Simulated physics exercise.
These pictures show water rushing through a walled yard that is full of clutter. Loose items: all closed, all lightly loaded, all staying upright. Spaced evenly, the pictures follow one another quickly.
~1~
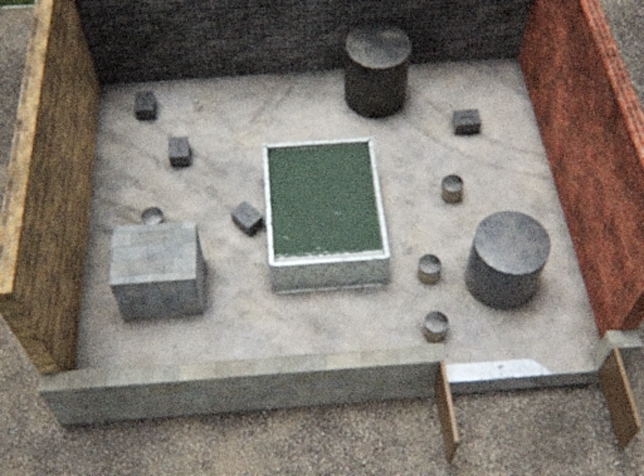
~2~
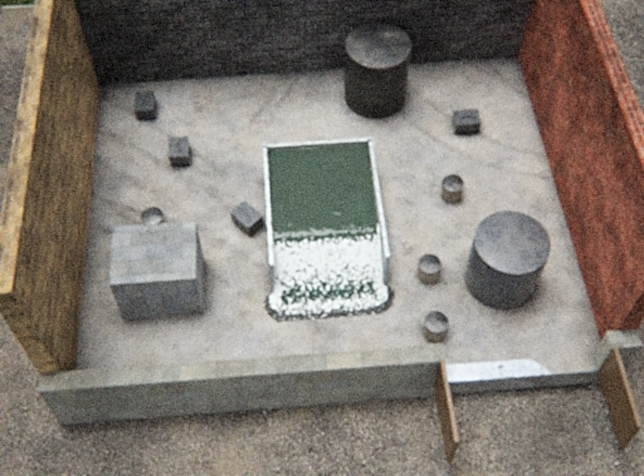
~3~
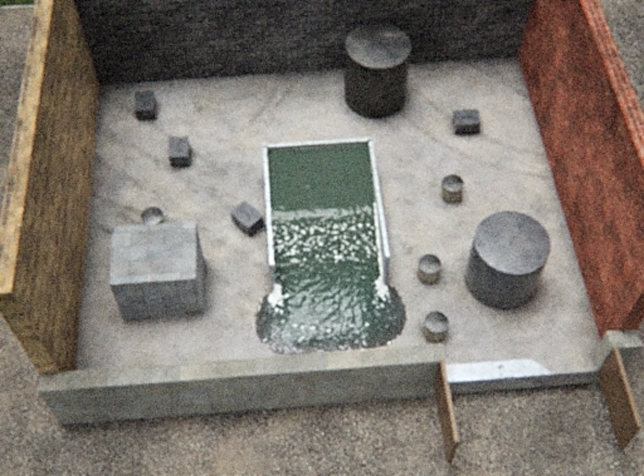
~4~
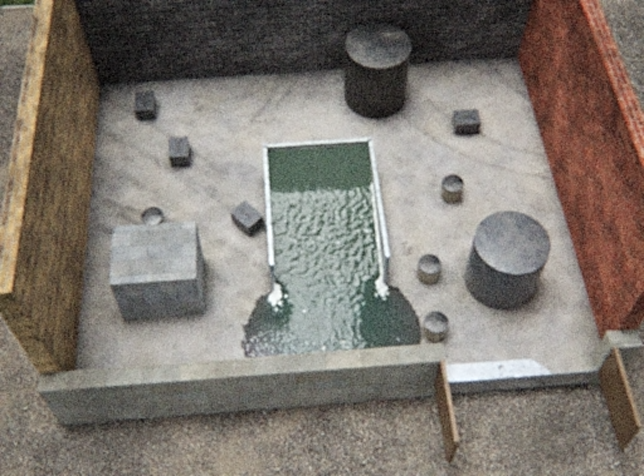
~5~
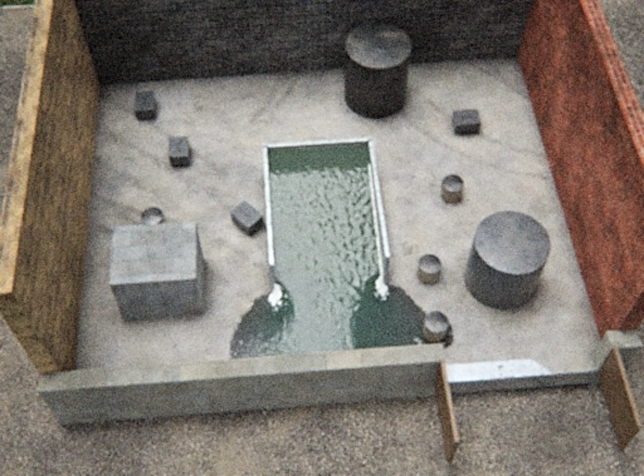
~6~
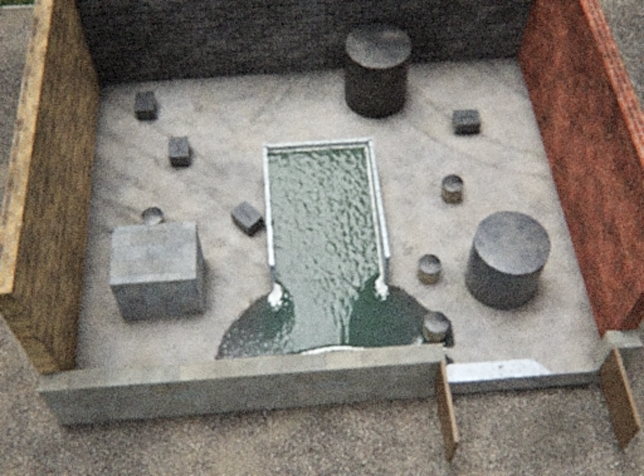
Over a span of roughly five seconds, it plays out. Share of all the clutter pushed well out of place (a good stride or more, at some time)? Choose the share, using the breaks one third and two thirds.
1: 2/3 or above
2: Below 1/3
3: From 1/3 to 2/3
The answer is 2.
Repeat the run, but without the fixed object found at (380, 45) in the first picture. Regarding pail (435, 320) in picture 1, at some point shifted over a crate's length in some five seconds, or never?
My call is that it gets driven off.
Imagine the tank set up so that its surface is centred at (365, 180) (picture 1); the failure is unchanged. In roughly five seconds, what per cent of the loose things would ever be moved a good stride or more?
Roughly 20 per cent.
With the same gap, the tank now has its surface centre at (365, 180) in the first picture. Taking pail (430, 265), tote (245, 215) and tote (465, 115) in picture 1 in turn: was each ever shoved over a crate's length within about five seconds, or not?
The three, one by one: Past that mark, short of that and short of that.
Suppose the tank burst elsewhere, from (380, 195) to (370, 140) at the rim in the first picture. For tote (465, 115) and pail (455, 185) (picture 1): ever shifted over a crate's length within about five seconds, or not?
Lab note, in listed order: Got there; got there.
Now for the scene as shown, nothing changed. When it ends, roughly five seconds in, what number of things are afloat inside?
Tally at that point: 1.
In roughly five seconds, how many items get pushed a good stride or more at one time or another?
I count 2 of them.
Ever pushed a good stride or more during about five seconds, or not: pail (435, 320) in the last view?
Goes that far.
A moment on, 0 of 8 are well off their spots; 0 afloat.
Next, 1 of 8 are well off their spots; 0 afloat.
Later, 1 of 8 are well off their spots; 0 afloat.
In the end, 2 of 8 are well off their spots, and 2 have been at some point; 1 afloat.
